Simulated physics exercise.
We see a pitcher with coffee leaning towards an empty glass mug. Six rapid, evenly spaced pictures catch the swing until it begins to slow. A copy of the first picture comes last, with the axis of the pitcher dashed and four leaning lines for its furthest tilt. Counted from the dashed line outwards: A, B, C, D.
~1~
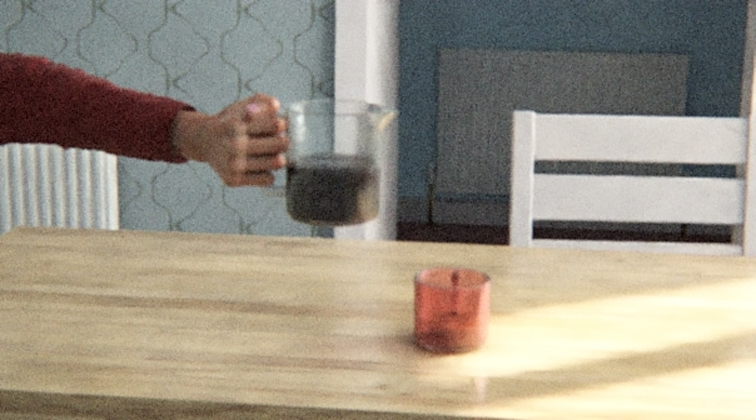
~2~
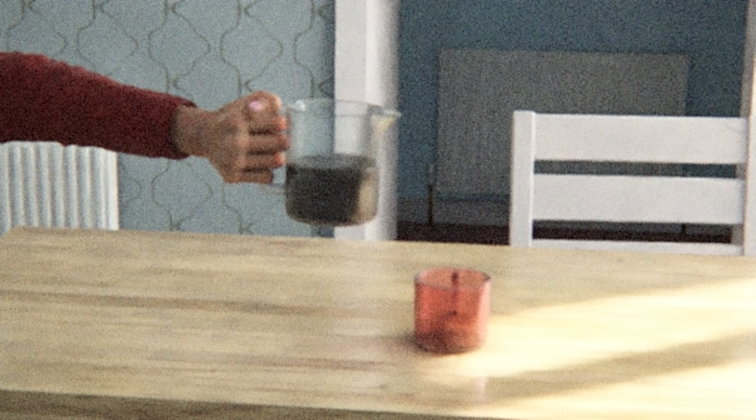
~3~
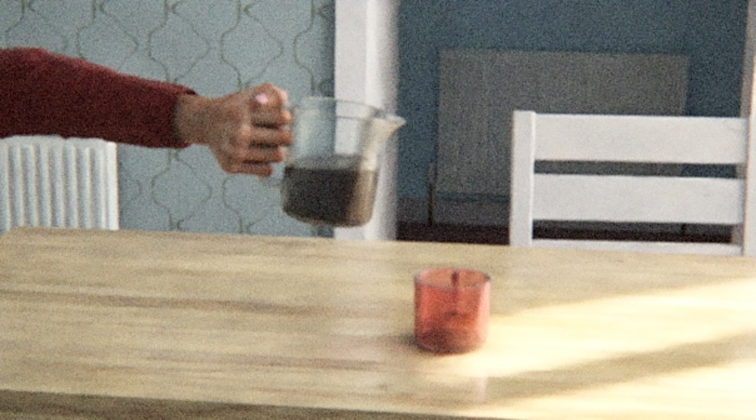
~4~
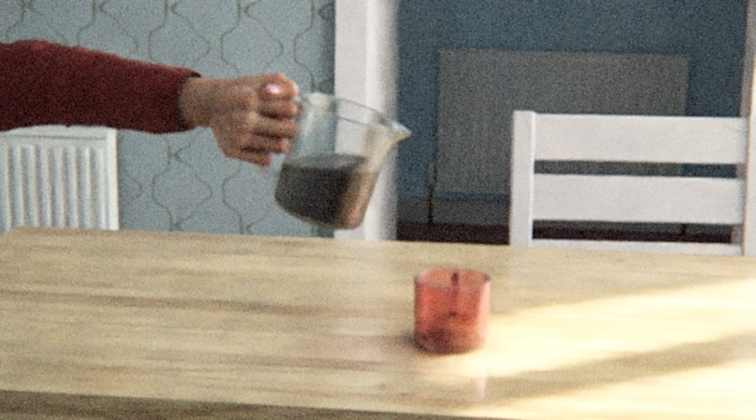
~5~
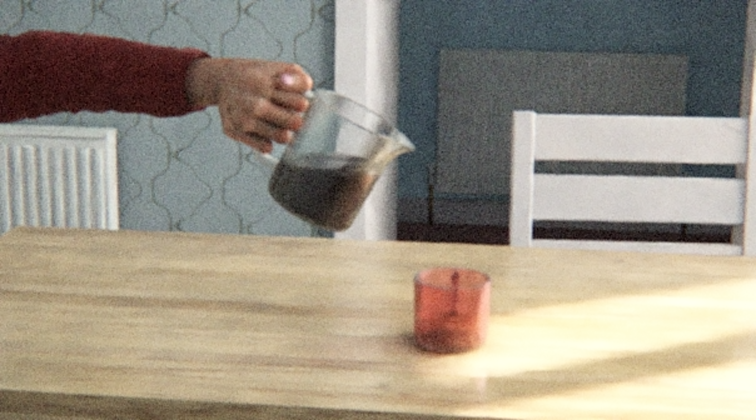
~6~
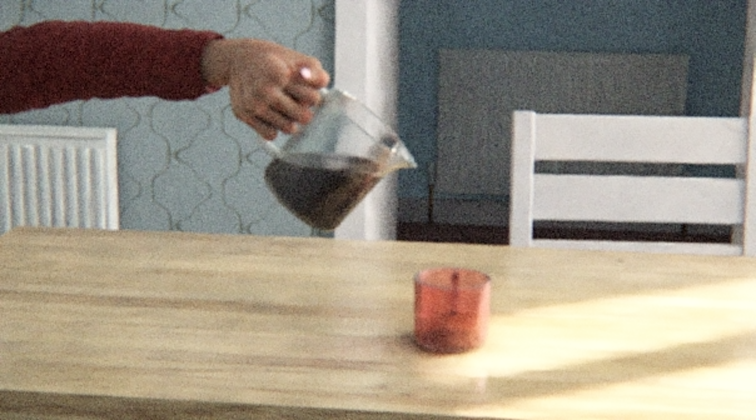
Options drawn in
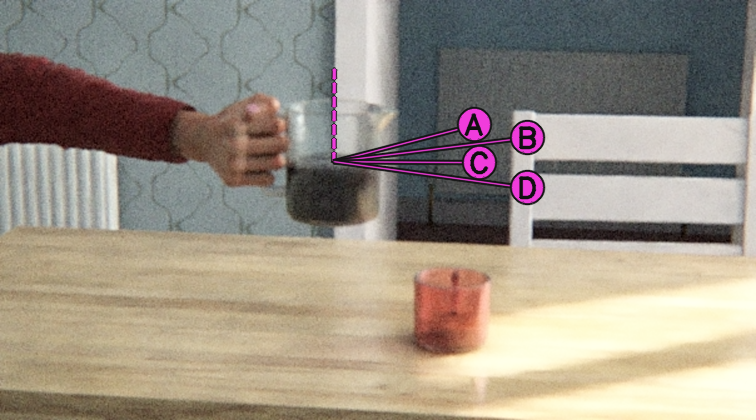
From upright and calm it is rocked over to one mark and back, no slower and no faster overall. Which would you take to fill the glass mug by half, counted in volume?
The best tilt is A.
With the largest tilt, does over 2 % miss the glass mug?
Yes, it does.
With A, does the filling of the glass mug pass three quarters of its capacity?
No, less.
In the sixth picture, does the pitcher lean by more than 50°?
No.
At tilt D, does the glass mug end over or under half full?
Over.
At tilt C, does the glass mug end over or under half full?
Over half.
In magenta, A at (457, 129); B at (510, 139); C at (462, 162); D at (510, 185).
If A is chosen, the glass mug ends with about 53 % of what it can hold; 7 % of the coffee is spilt.
If B is chosen, the glass mug ends with about 75 % of what it can hold; 6 % of the coffee is spilt.
If C is chosen, the glass mug ends with about 88 % of what it can hold; 10 % of the coffee is spilt.
If D is chosen, the glass mug ends with about 86 % of what it can hold; 23 % of the coffee is spilt.
